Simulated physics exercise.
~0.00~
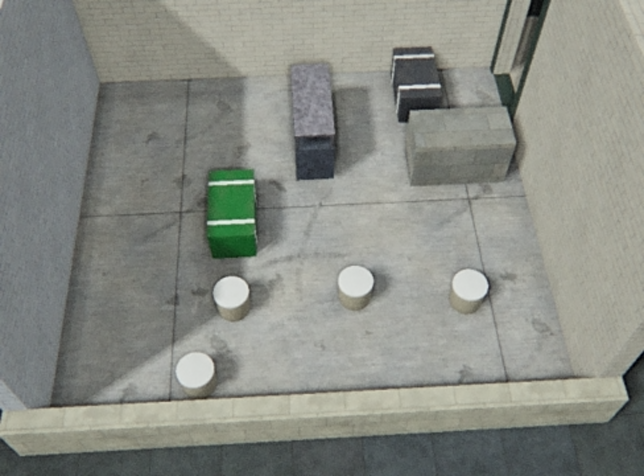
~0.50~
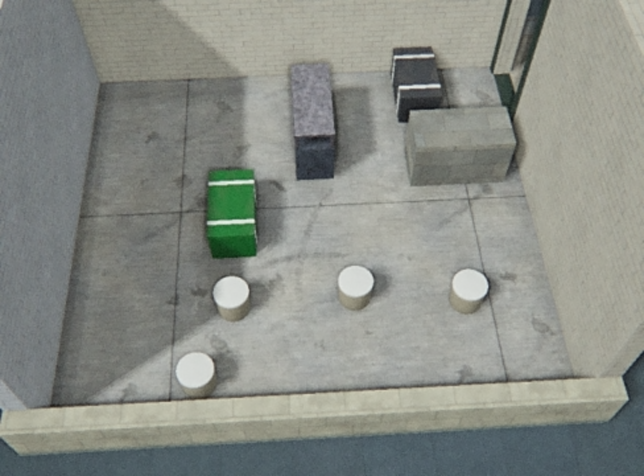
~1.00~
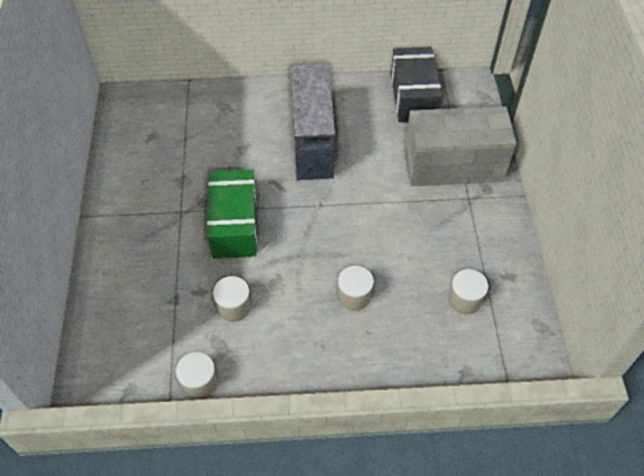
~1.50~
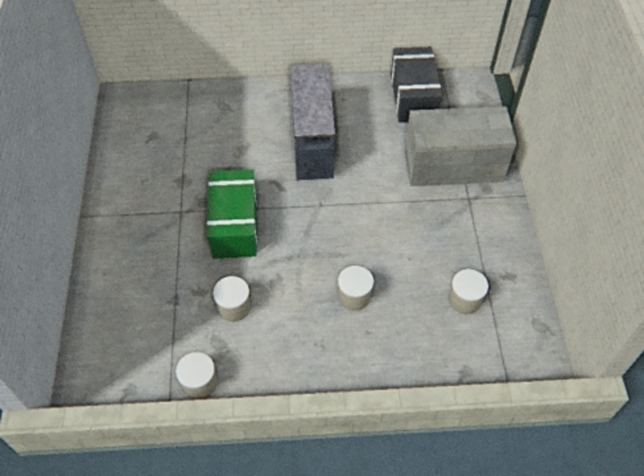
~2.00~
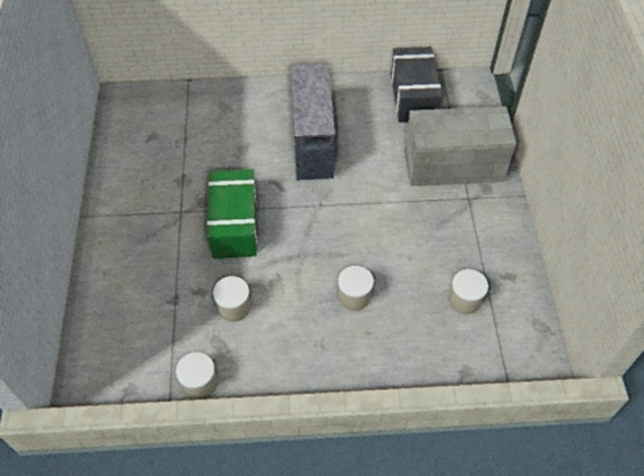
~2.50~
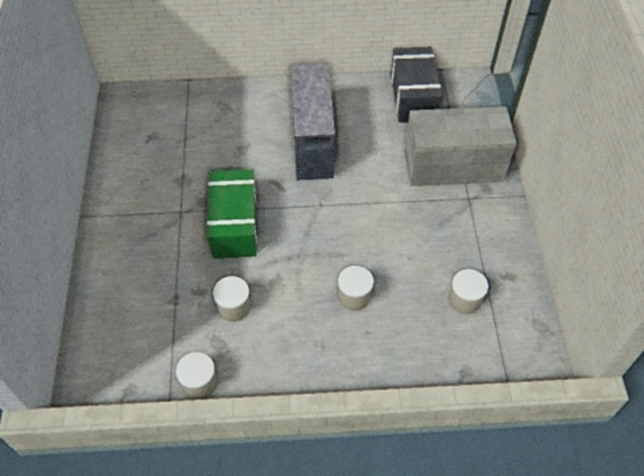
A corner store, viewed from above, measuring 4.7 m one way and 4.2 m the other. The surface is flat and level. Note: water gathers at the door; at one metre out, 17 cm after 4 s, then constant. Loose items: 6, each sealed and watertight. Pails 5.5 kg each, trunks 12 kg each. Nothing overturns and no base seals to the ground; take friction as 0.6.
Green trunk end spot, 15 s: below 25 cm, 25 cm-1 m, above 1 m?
Looks like it will keep its position.
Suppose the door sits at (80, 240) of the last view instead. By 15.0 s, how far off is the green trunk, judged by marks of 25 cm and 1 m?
With that change, the green trunk is swept well off.
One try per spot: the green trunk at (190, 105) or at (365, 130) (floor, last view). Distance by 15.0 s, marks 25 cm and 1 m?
Goes far off, then goes far off.
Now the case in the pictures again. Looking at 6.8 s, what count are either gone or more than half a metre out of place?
The number by then is 1.
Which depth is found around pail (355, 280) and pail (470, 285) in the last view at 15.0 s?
About 7 and 5 cm.
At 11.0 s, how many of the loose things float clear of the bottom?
The count is 1.
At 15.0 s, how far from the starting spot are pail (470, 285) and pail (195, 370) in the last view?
In that order: 0 cm, 60 cm.
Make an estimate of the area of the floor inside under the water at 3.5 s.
I'd put it close to 1.5 m2.
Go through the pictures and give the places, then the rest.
In the first picture, the green trunk at (231, 202) rests on the ground; water covers 0.0 m2; 0 of 6 have shifted.
In the second picture, the green trunk at (231, 202), on the bottom; 0.0 m2 under water; 0 of 6 have shifted.
In the third picture, the green trunk at (231, 202) rests on the ground; water covers 0.0 m2; 0 of 6 have shifted.
In the fourth picture, the green trunk at (231, 202), on the bottom; water covers 0.0 m2; 0 of 6 have shifted.
In the fifth picture, the green trunk at (231, 202) rests on the ground; water covers 0.0 m2; 0 of 6 have shifted.
In the sixth picture, the green trunk at (231, 202) rests on the ground; 0.2 m2 under water; 0 of 6 have shifted.
After 3.5 s the green trunk is near (231, 202), 0.0 m from its start, aground; 0 afloat.
After 6.8 s the green trunk is near (231, 202), 0.0 m from its start, aground; 0 afloat.
After 11.0 s the green trunk is near (231, 202), 0.0 m from its start, aground; 1 afloat.
After 15.0 s the green trunk is near (231, 201), 0.0 m from its start, aground; 4 afloat.
